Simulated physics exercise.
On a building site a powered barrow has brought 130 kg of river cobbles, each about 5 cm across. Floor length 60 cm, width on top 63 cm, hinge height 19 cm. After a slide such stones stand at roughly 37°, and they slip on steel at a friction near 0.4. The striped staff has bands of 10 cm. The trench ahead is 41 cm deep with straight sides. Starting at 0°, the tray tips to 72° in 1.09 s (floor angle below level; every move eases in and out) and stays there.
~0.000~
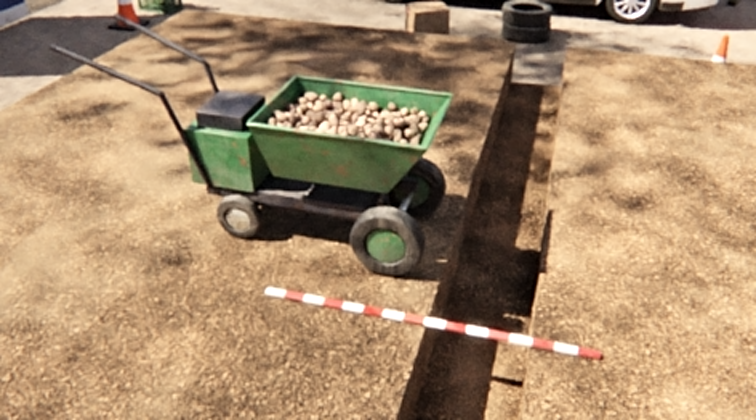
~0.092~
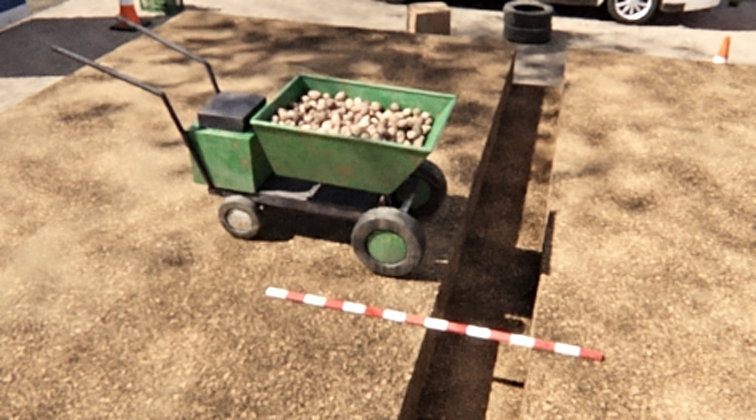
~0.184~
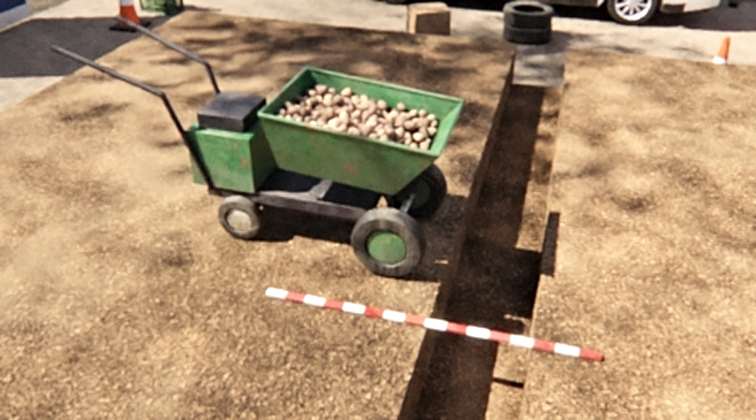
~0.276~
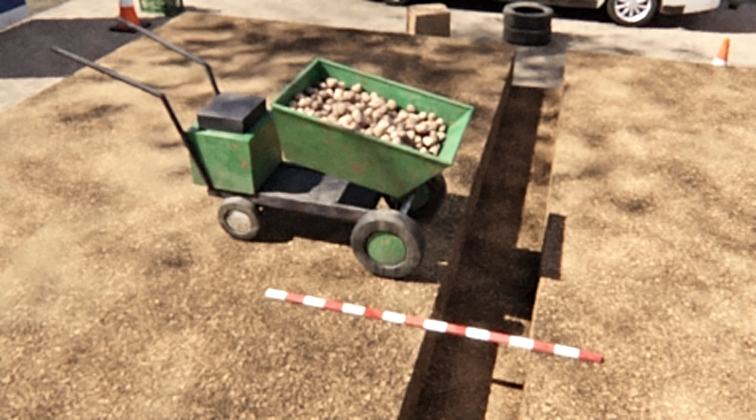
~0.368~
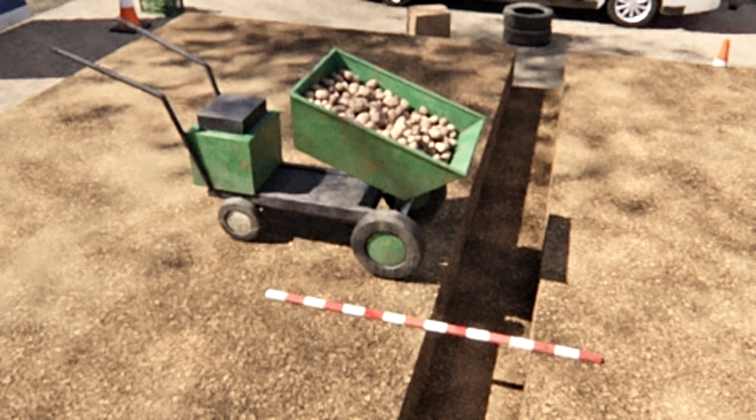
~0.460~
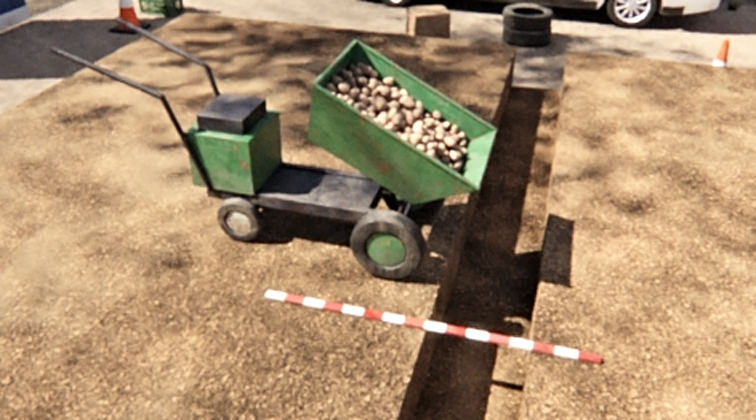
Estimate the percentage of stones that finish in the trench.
About 52 per cent.
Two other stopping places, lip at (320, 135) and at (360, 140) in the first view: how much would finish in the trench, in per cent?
First some 80, then 100 per cent.
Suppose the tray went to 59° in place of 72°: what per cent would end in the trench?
Then about 30 per cent.
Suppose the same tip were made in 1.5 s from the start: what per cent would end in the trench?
It would be near 55 per cent.
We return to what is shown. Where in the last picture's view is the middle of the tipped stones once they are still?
Their middle is at about (531, 304).
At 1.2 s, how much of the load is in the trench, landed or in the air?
Some 10 per cent.
After 0.8 s the floor is at 61°; 100 % in the tray; the foremost stones are at (509, 213).
After 1.2 s the floor is at 72°; 63 % in the tray, 12 % in the trench, 25 % past the trench; the foremost stones are at (614, 296).
After 1.5 s the floor is at 72°; 29 % in the tray, 23 % in the trench, 48 % past the trench; the foremost stones are at (725, 321).
After 3.5 s the floor is at 72°; 0 % in the tray, 52 % in the trench, 48 % past the trench; the foremost stones are past the picture's edge.
